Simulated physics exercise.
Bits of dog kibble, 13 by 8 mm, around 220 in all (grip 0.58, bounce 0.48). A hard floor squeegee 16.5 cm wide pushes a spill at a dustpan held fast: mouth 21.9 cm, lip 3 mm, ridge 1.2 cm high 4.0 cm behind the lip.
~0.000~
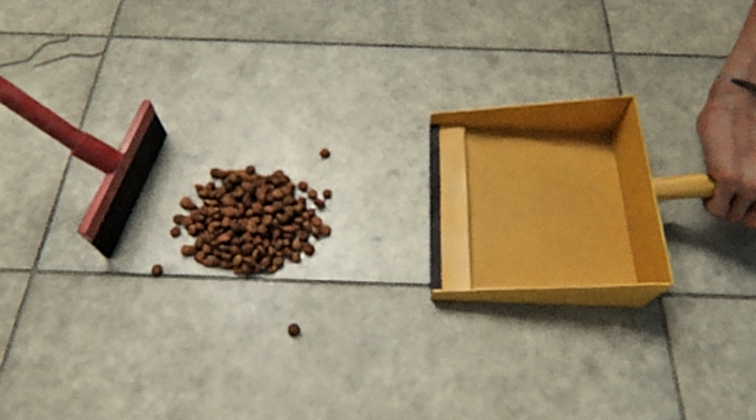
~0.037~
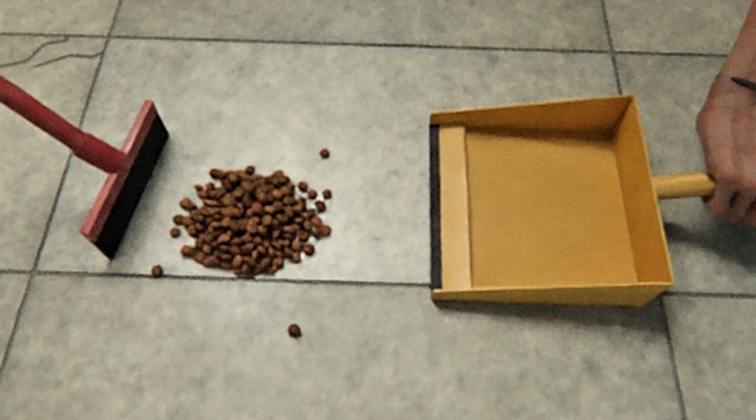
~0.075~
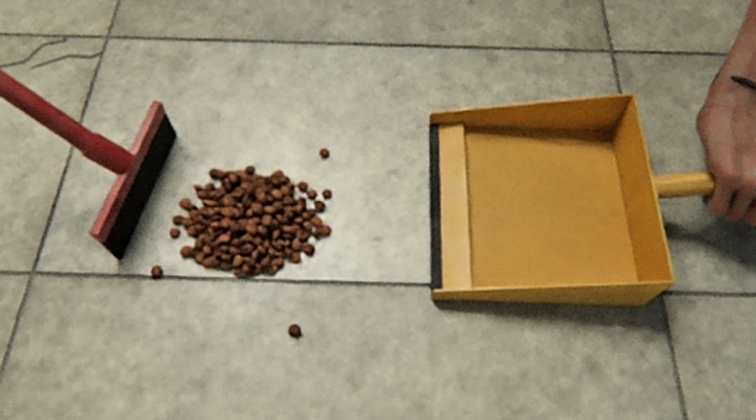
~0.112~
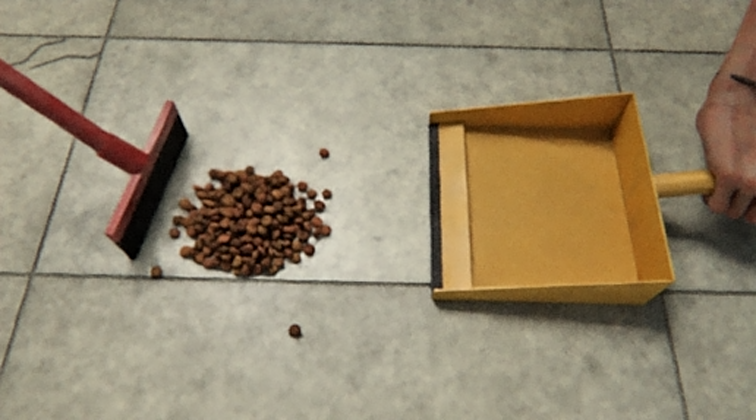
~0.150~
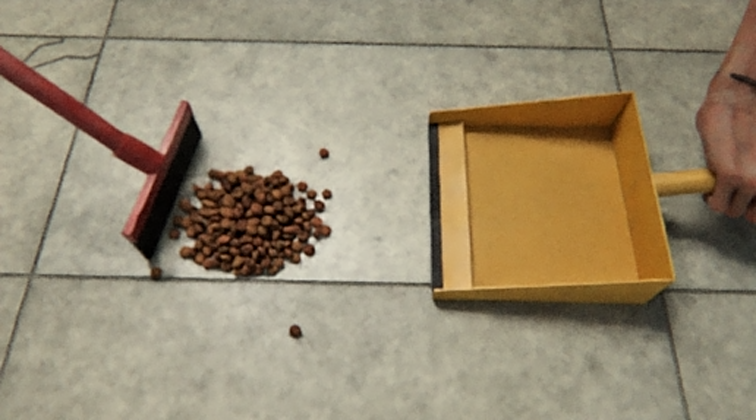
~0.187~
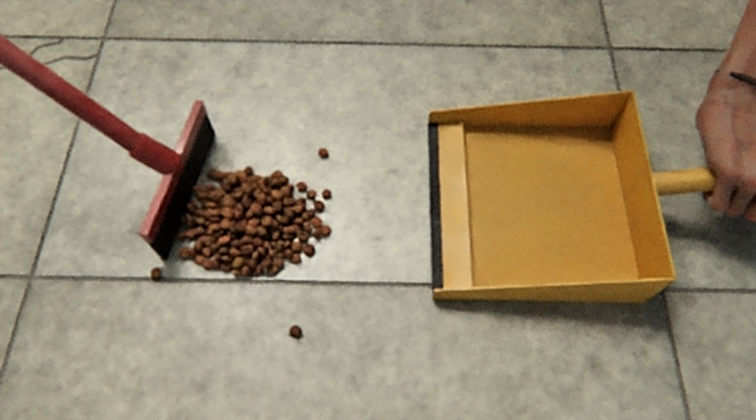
A red squeegee slides right across the tiles and meets the edge of a brown kibble pile.
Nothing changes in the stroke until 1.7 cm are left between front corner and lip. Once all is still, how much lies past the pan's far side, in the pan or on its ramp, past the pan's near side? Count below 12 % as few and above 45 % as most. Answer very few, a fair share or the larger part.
Past the pan's far side: Very few; in the pan or on its ramp: A fair share; past the pan's near side: Very few.
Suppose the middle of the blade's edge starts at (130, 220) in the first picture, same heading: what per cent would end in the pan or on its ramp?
About 30 per cent.
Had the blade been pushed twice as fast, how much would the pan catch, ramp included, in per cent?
Then about 30 per cent.
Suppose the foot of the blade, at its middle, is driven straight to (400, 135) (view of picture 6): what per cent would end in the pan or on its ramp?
Some 10 per cent.
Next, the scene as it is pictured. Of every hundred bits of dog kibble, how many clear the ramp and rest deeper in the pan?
About 0 per cent.
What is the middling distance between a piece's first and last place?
Some 18 cm.
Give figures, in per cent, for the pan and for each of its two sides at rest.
Far side 0; pan 20; near side 5.
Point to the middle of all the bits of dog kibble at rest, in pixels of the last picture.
At about (414, 233).
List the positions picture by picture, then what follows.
In the first picture, blade from (88, 234) to (149, 109), moved 0.0 cm, 0 of the pieces shifted so far; middle of the pieces at (246, 218); pan at (545, 210).
In the second picture, blade from (90, 235) to (151, 109), moved 0.3 cm, 0 of the pieces shifted so far; middle of the pieces at (246, 219).
In the third picture, blade from (100, 236) to (159, 110), moved 1.2 cm, 0 of the pieces shifted so far; middle of the pieces at (246, 219).
In the fourth picture, blade from (115, 236) to (172, 110), moved 2.7 cm, 0 of the pieces shifted so far; middle of the pieces at (246, 219).
In the fifth picture, blade from (132, 236) to (187, 109), moved 4.4 cm, 0 of the pieces shifted so far; middle of the pieces at (246, 220).
In the sixth picture, blade from (148, 236) to (201, 109), moved 6.1 cm, 8 of the pieces shifted so far; middle of the pieces at (246, 220); pan at (546, 207). The blade's pace is about 0.44 m/s, heading 4 degrees away from the viewer's side.
After 0.45 s, middle of the blade 15 cm from the lip; 0 % over the lip, far side 0 %, near side 5 %.
After 0.63 s, middle of the blade 7 cm from the lip; 0 % over the lip, far side 0 %, near side 5 %.
After 0.93 s, middle of the blade 3 cm from the lip; 20 % over the lip, far side 0 %, near side 5 %.
In the end, at 1.3 s, far side 0 %, pan 20 %, near side 5 %, in front of the lip or behind the blade 75 %.
